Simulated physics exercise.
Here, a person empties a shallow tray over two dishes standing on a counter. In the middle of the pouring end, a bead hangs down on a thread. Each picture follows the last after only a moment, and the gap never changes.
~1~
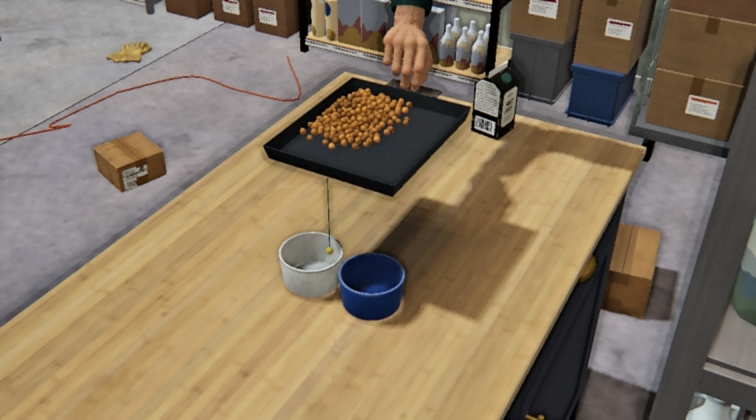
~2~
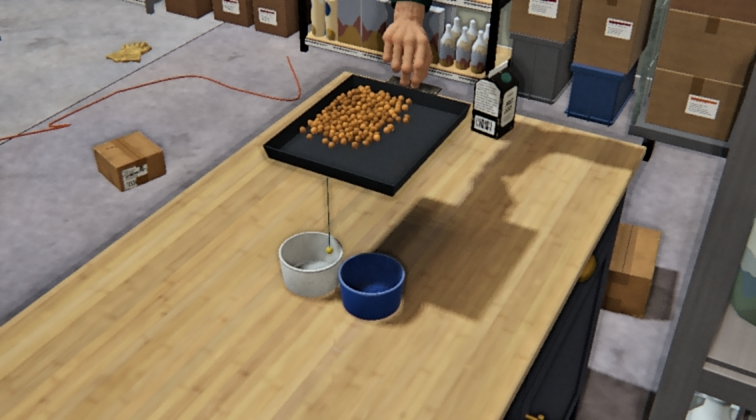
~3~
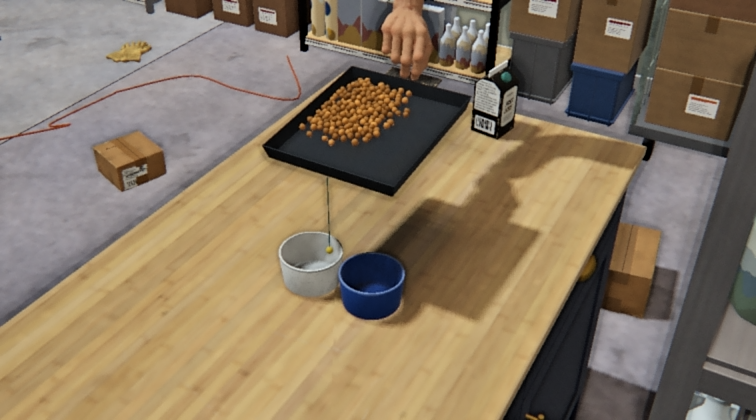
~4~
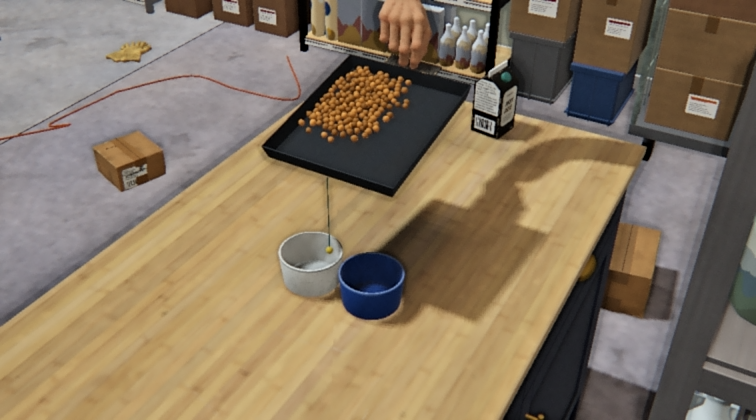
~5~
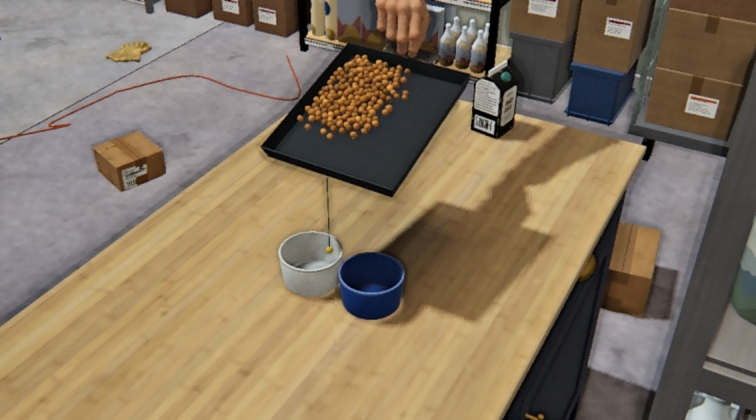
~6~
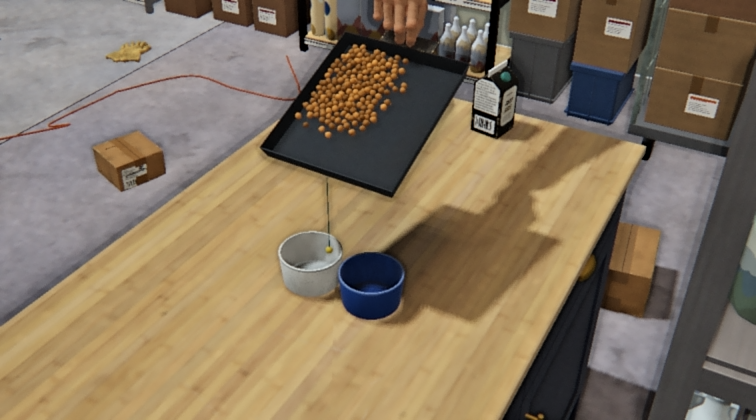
A hand raising the far end of a black tray of roasted chickpeas, tilting it above white and blue dishes on a wooden counter.
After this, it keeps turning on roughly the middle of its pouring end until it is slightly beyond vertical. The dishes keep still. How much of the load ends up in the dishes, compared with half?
The dishes end up with less than half of it.
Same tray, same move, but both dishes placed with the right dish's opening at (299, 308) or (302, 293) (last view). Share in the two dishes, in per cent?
20 and 50 in a hundred.
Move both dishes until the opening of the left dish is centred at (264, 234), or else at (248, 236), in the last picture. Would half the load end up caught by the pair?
First less than half, then under half.
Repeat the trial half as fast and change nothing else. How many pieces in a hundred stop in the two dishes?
About 10 %.
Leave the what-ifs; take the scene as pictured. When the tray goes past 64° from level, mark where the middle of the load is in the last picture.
The middle of the pieces sits at roughly (314, 161).
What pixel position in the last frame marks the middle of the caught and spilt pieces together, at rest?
Somewhere close to (303, 324) in the last picture.
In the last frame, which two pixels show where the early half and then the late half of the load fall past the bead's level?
The leading part at (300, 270), the rest of it at (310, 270).
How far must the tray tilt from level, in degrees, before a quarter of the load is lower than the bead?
Roughly 85 degrees of tilt.
Just after the last frame, tray tipped steeply; the larger part on the tray; about a tenth in the air.
A moment on, tray tipped past a quarter turn; roughly two thirds on the tray; just a few in the right dish; roughly a third outside both; about a tenth in the air.
Further on, tray tipped past a quarter turn; about a tenth in the right dish; just a few in the left dish; almost all outside both.
When it is over, tray tipped past a quarter turn; about a tenth in the right dish; just a few in the left dish; almost all outside both.
